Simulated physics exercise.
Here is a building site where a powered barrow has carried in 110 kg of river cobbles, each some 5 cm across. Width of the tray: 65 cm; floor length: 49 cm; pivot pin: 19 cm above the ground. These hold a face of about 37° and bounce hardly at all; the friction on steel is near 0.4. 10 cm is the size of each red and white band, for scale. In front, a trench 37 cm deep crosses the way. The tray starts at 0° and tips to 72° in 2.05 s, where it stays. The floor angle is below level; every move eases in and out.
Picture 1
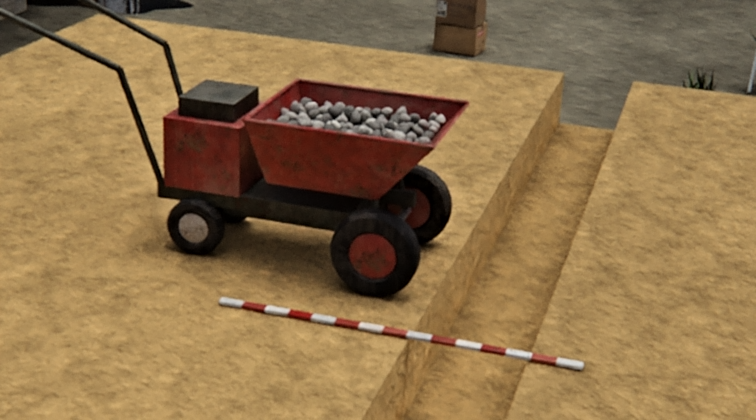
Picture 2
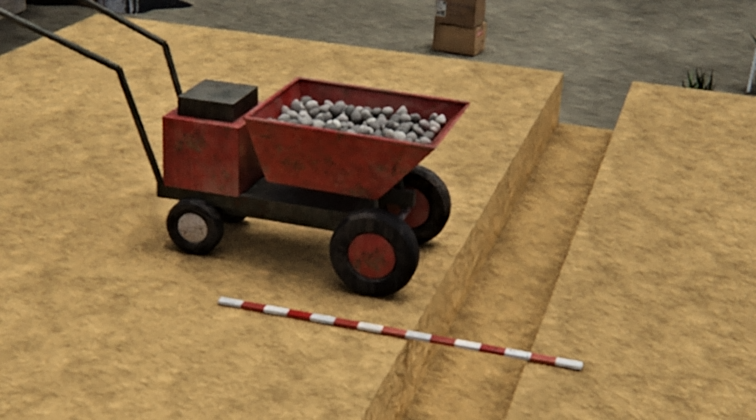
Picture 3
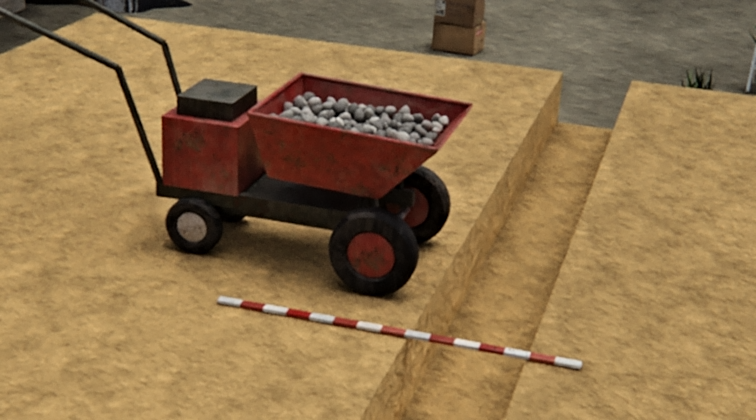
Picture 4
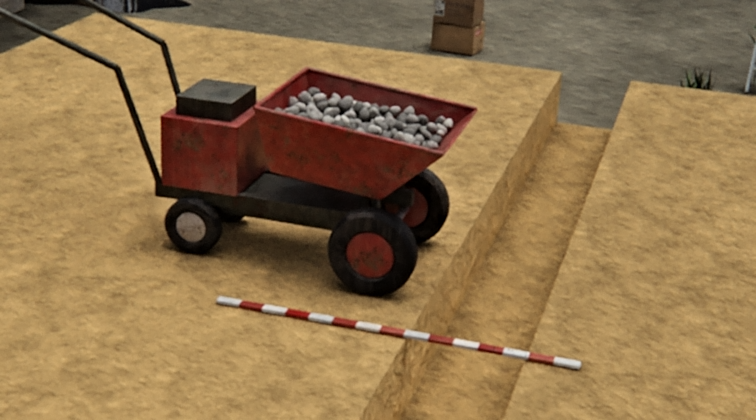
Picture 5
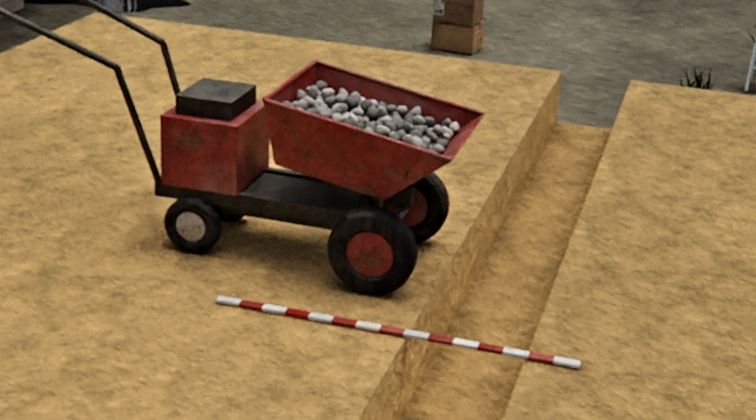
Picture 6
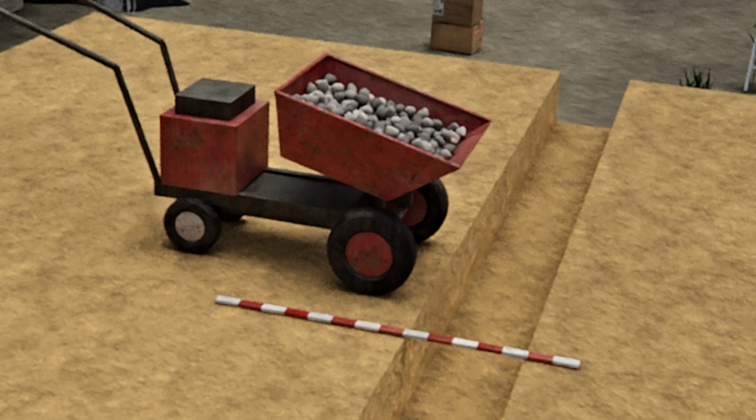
To begin with, a red powered barrow loaded with grey cobbles stands on sandy ground beside a trench, its tray level. The tray then slowly tilts, its left end rising away from the body and its right lip dipping, while the stones stay heaped inside and the wheels remain still.
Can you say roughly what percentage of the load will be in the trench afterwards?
Roughly 66 per cent, I would say.
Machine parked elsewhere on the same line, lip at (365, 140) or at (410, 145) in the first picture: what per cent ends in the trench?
Roughly 100 in a hundred from the first, 90 in a hundred from the second.
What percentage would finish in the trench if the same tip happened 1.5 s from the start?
About 60 percent, I'd say.
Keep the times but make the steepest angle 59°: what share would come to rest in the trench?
Then about 60 per cent.
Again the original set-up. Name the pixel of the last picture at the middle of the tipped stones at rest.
The middle should be near (527, 345).
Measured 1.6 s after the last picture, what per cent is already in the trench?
Approx. 35 % of the load.
Then, 0.9 s after the last picture the floor is at 61°, 98 % in the tray, 2 % in the trench; the foremost stones are at (527, 274).
Then, 1.6 s after the last picture the floor is at 72°, 35 % in the tray, 36 % in the trench, 30 % past the trench; the foremost stones are at (664, 324).
Then, 1.9 s after the last picture the floor is at 72°, 11 % in the tray, 54 % in the trench, 35 % past the trench; the foremost stones are at (717, 322).
Then, 3.8 s after the last picture the floor is at 72°, 0 % in the tray, 66 % in the trench, 34 % past the trench; the foremost stones are at (727, 317).
